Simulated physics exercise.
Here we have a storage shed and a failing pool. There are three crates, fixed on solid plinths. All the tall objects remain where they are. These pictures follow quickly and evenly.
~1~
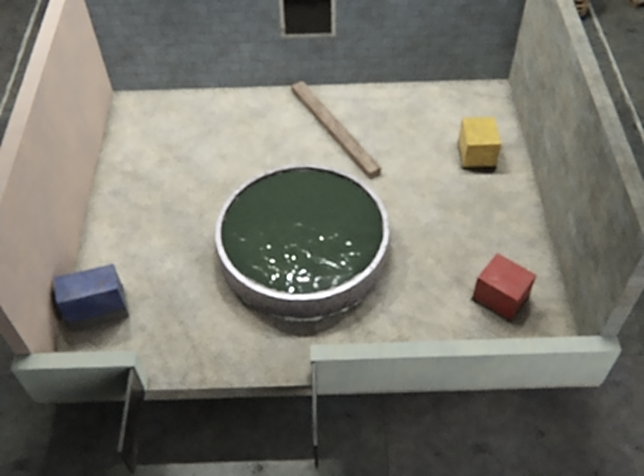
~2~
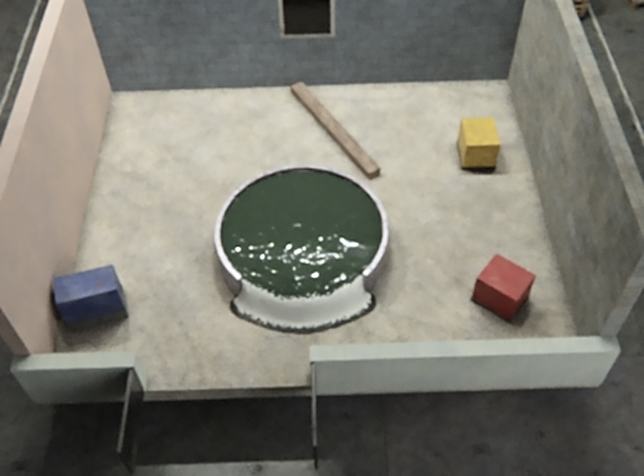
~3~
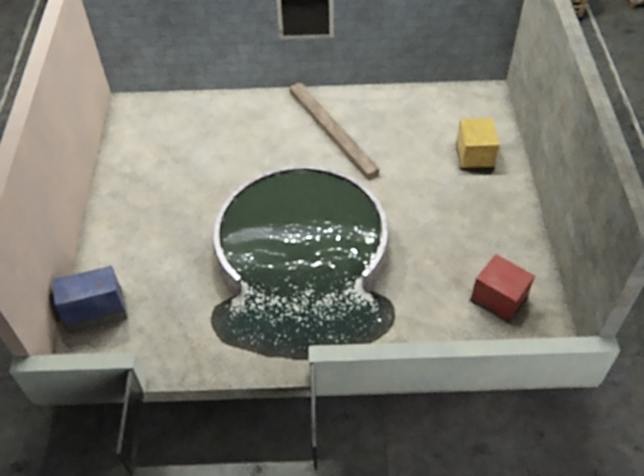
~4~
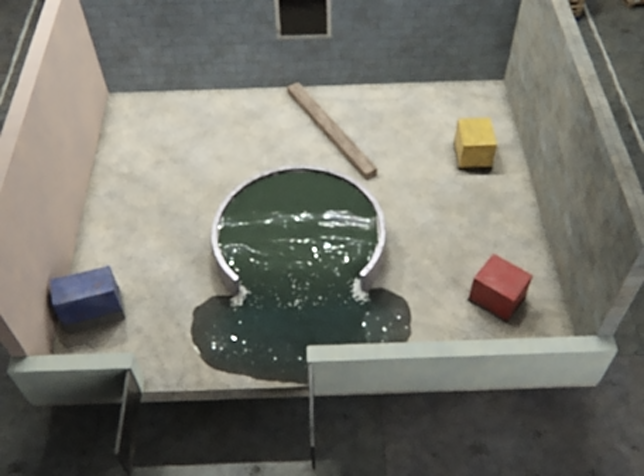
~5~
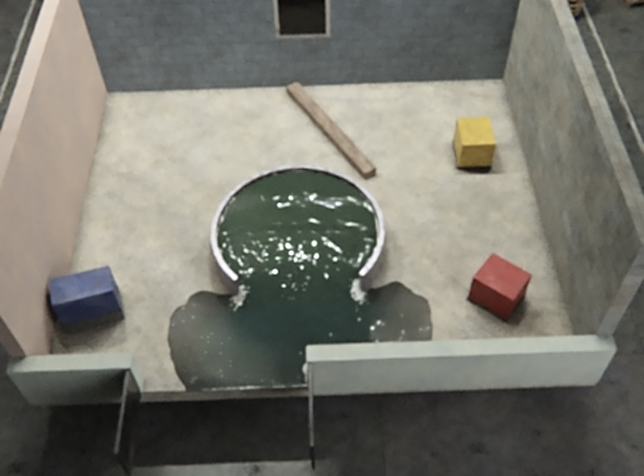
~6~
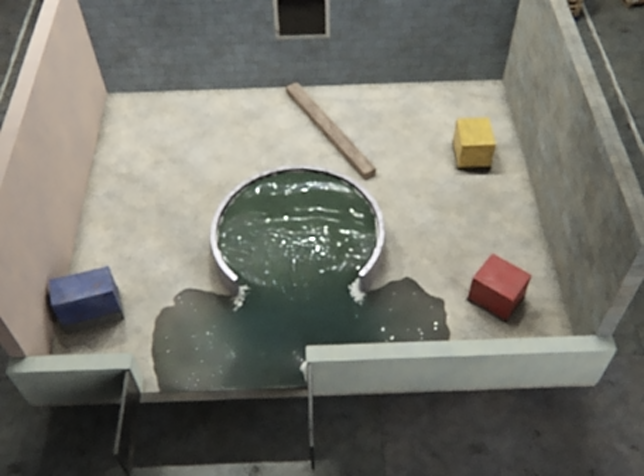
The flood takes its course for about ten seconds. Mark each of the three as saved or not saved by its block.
Blue crate - saved; red crate - not saved; yellow crate - not saved.
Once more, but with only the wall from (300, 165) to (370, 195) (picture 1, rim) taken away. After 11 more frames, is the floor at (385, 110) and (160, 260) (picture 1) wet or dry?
Well, the first one's sitting in a puddle and the next one's spared.
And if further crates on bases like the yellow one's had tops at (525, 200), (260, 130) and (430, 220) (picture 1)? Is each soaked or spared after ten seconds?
Gets flooded, stays clear, gets flooded.
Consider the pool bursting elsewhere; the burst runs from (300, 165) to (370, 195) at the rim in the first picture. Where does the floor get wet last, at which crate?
That would be the blue one.
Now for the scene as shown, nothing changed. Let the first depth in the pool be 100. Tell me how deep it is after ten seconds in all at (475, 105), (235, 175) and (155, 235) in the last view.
8, 0, 0 %.
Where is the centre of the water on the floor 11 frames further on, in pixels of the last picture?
Near (320, 285) in the last view.
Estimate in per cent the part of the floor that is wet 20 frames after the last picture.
Close to 30 in a hundred, I think.
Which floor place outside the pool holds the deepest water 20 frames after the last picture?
It will be deepest around (538, 362).
A moment on, water covers 15 % of the floor; the blue crate water round its plinth, the red crate water round its plinth, the yellow crate not reached.
Next, water covers 20 % of the floor; the blue crate water round its plinth, the red crate water round its plinth, the yellow crate not reached.
Then, water covers 30 % of the floor; the blue crate water round its plinth, the red crate water round its plinth, the yellow crate not reached.
Later, water covers 45 % of the floor; the blue crate water round its plinth, the red crate water round its plinth, the yellow crate water round its plinth.
In the end, water covers 60 % of the floor; the blue crate stayed above the water, the red crate was topped, the yellow crate was topped.
